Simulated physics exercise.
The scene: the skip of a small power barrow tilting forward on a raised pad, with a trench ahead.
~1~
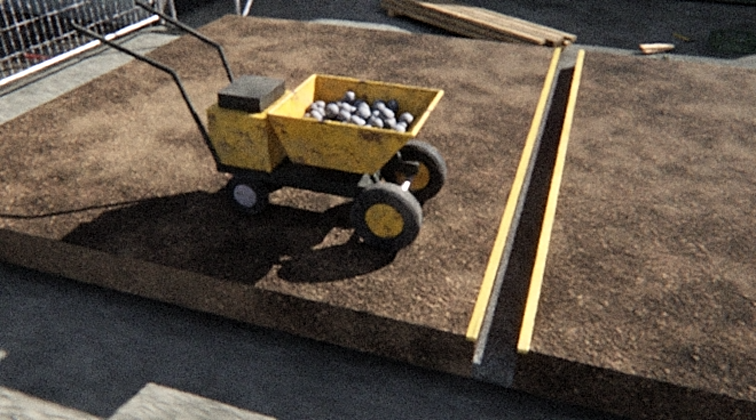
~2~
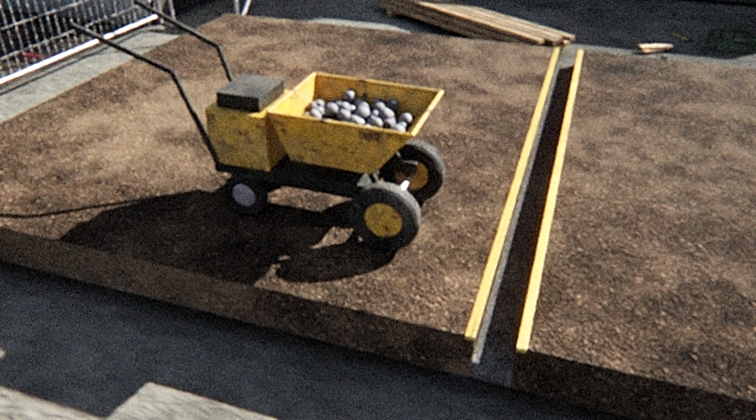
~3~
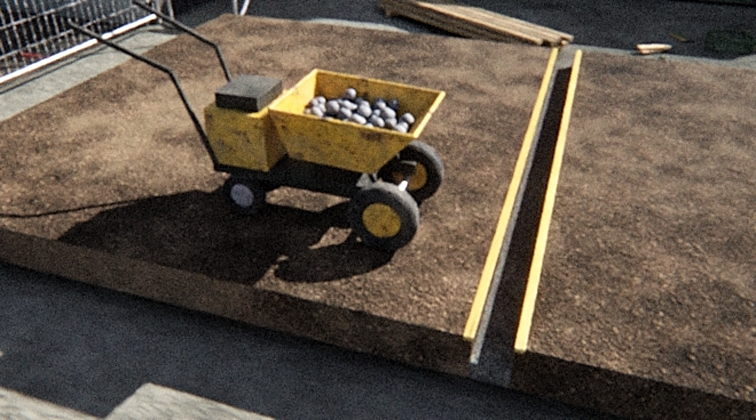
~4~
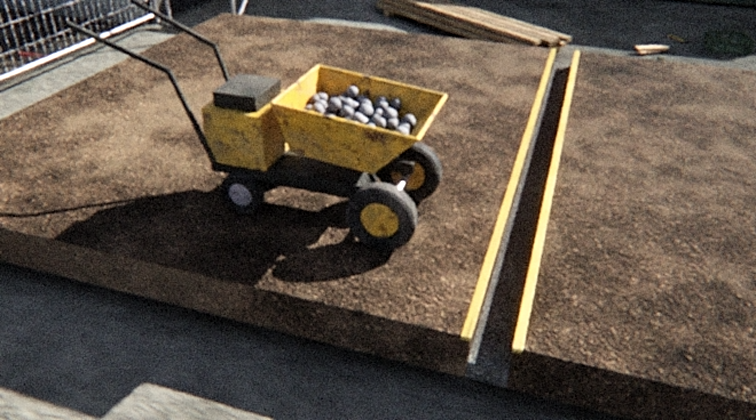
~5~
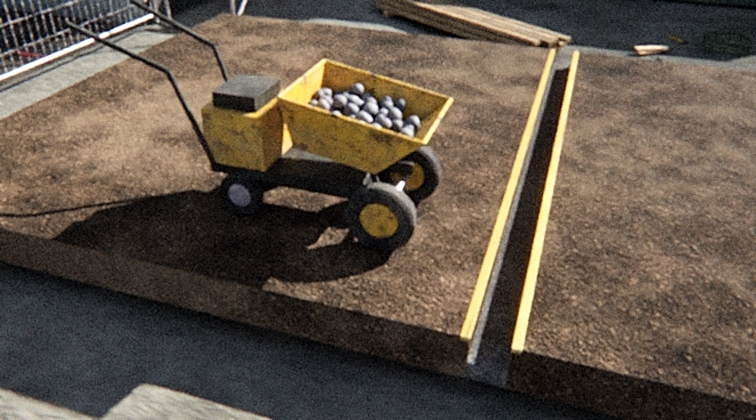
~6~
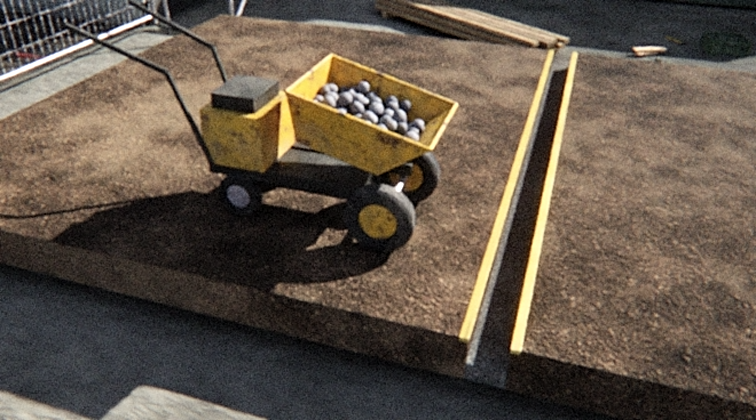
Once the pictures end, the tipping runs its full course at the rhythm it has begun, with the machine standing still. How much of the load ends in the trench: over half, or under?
Between the edges lies more than half of the load.
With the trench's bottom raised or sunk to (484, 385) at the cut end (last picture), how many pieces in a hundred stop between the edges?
It comes to 80 per cent or so.
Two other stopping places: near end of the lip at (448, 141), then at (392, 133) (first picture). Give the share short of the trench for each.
About 0 and 30 per cent.
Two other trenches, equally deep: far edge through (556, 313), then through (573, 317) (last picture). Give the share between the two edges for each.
In turn 100 and 100 in a hundred.
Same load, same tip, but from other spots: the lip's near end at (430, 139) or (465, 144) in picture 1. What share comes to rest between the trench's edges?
About 60 and 10 per cent.
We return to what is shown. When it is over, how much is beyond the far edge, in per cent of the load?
It comes to 15 per cent or so.
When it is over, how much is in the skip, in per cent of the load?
It comes to 0 per cent or so.
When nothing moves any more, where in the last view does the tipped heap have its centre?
Around (515, 248).
Shortly afterwards, skip tipped steeply; the whole lot in the skip.
Next, skip tipped right over; all but a few in the skip; only a few short of the trench; only a few in or heaped over the trench; only a few falling.
Some moments later, skip tipped right over; near a quarter in the skip; only a few short of the trench; near two thirds in or heaped over the trench; a little beyond it.
In the end, skip tipped right over; a little short of the trench; near two thirds in or heaped over the trench; near a quarter beyond it.
